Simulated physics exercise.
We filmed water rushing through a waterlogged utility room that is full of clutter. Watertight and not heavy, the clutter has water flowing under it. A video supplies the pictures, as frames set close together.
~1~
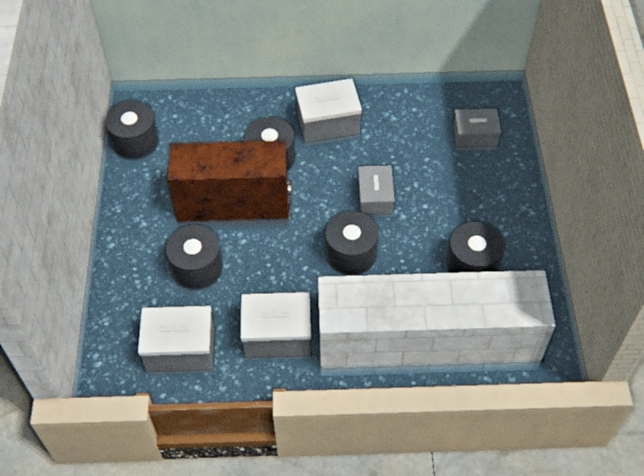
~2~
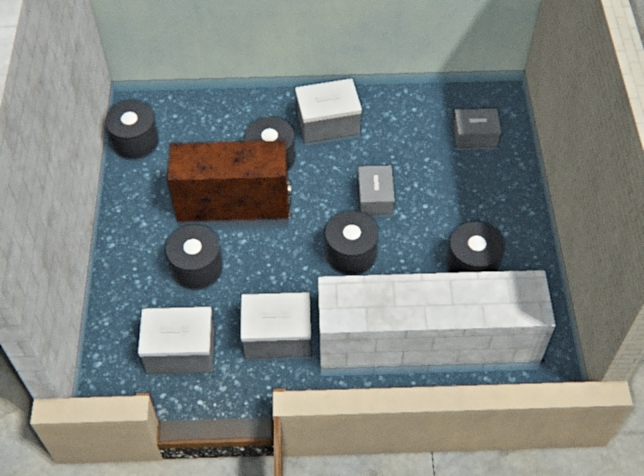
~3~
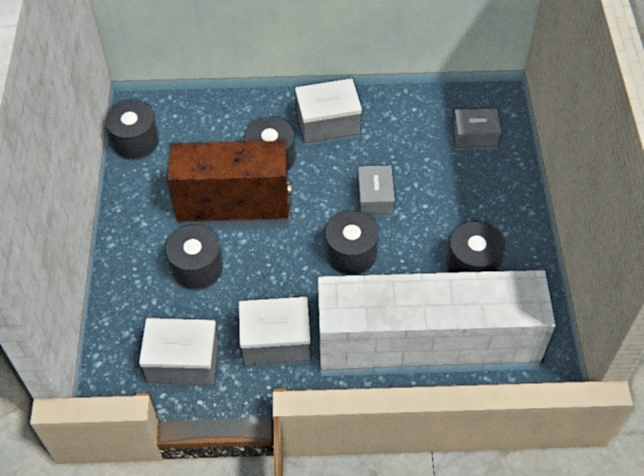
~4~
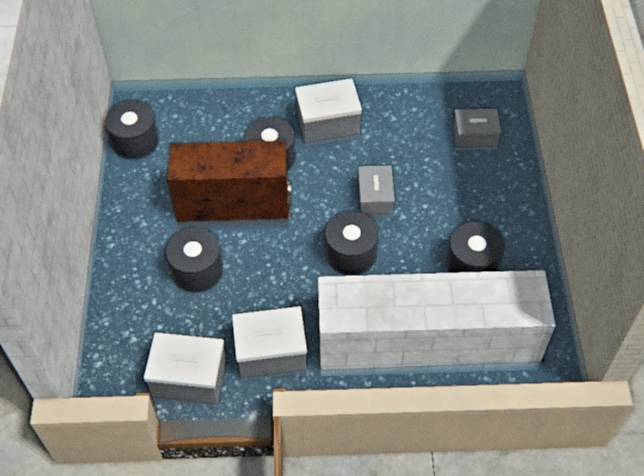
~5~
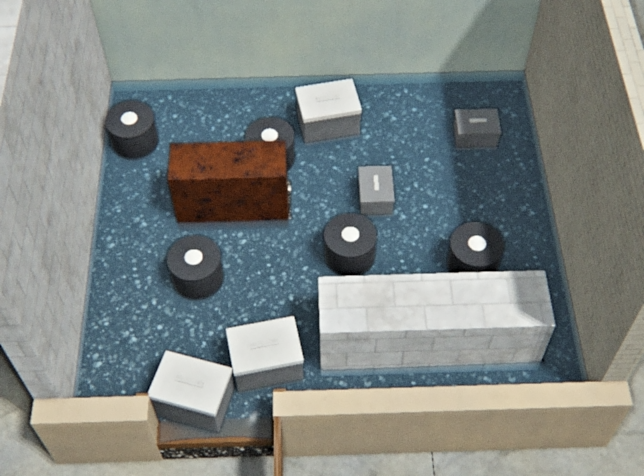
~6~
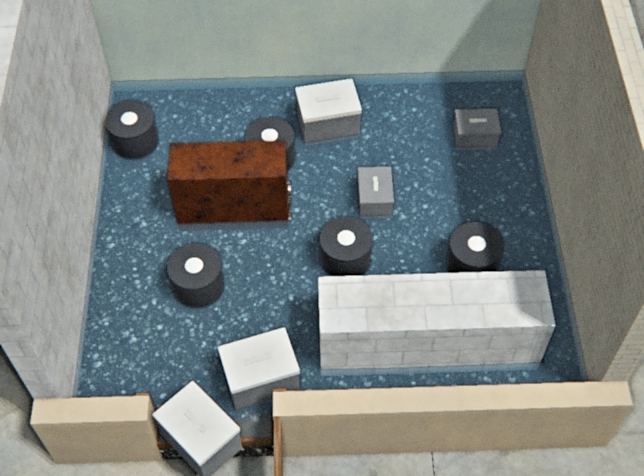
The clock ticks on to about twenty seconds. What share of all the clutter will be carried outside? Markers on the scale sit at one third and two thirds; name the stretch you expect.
Middle band.
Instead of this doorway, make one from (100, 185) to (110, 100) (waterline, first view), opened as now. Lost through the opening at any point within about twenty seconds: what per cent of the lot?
70 per cent or so.
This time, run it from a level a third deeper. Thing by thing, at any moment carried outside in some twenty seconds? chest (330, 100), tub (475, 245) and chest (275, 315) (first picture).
Well, in turn they're not removed, not removed and removed.
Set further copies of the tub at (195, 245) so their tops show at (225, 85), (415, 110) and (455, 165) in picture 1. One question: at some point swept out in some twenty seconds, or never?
Copy by copy, in the order given: Not carried off, not carried off, not carried off.
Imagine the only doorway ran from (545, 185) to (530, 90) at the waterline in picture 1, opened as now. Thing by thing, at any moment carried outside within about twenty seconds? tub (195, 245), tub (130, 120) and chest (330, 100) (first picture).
Retained, retained and lost.
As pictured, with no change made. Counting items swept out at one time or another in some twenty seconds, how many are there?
The figure is 6.
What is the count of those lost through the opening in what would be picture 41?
That gives 5.
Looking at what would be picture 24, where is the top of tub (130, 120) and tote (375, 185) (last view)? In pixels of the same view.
Estimated positions: (122, 214); (283, 285).
A moment on, 2 of 10 are out; 8 afloat.
Next, 4 of 10 are out; 6 afloat.
Later, 5 of 10 are out; 5 afloat.
In the end, 6 of 10 are out; 4 afloat.
